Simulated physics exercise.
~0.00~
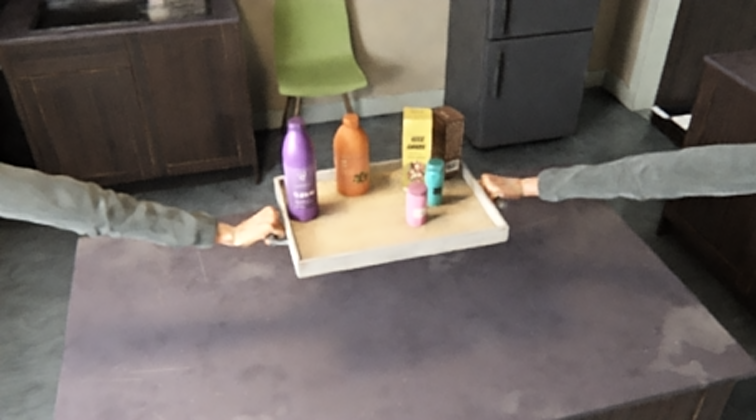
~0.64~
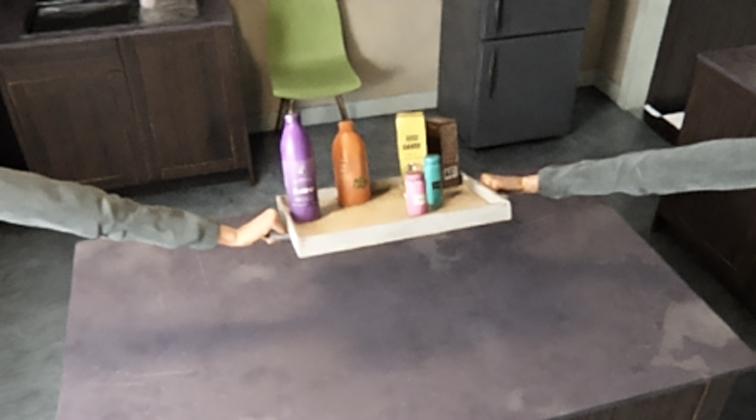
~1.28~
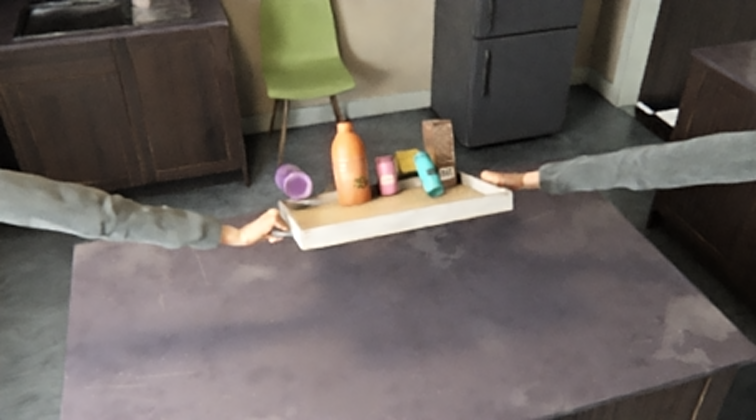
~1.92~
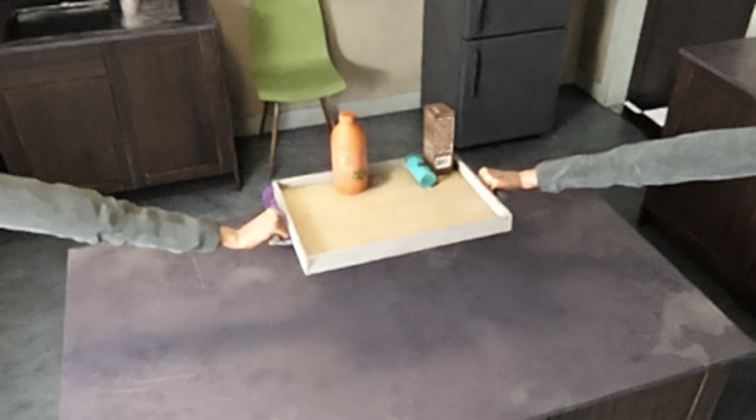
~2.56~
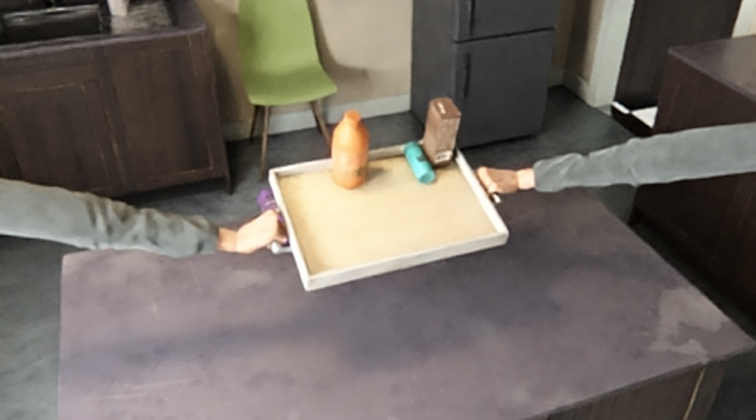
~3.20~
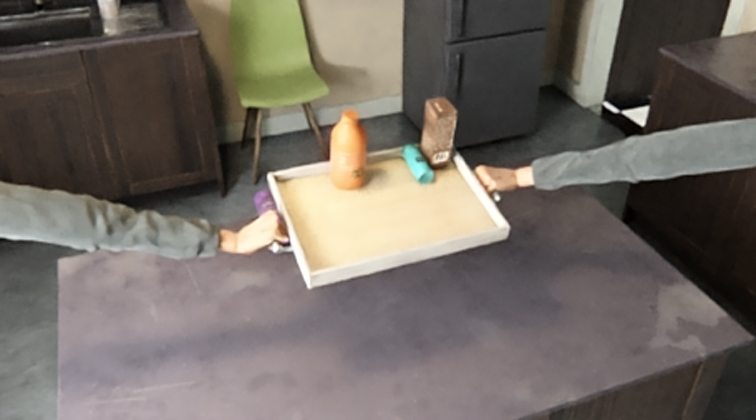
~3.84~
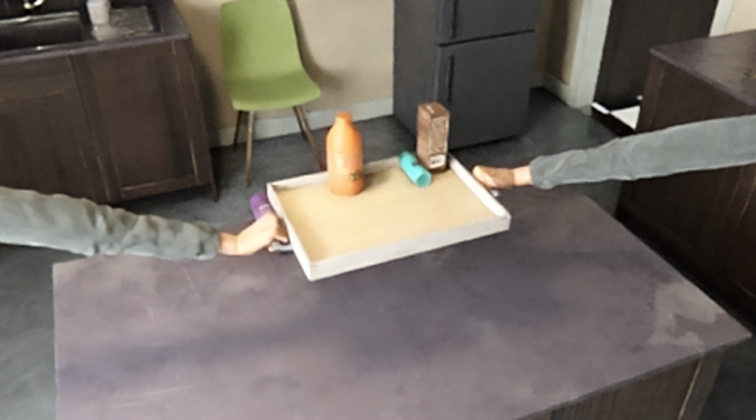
In this clip, two hands tilt a tray of bottles and cartons far edge down, then back toward level; the purple bottle, yellow carton and pink shaker go off it, leaving the turquoise shaker on its side and the orange bottle and brown carton upright.
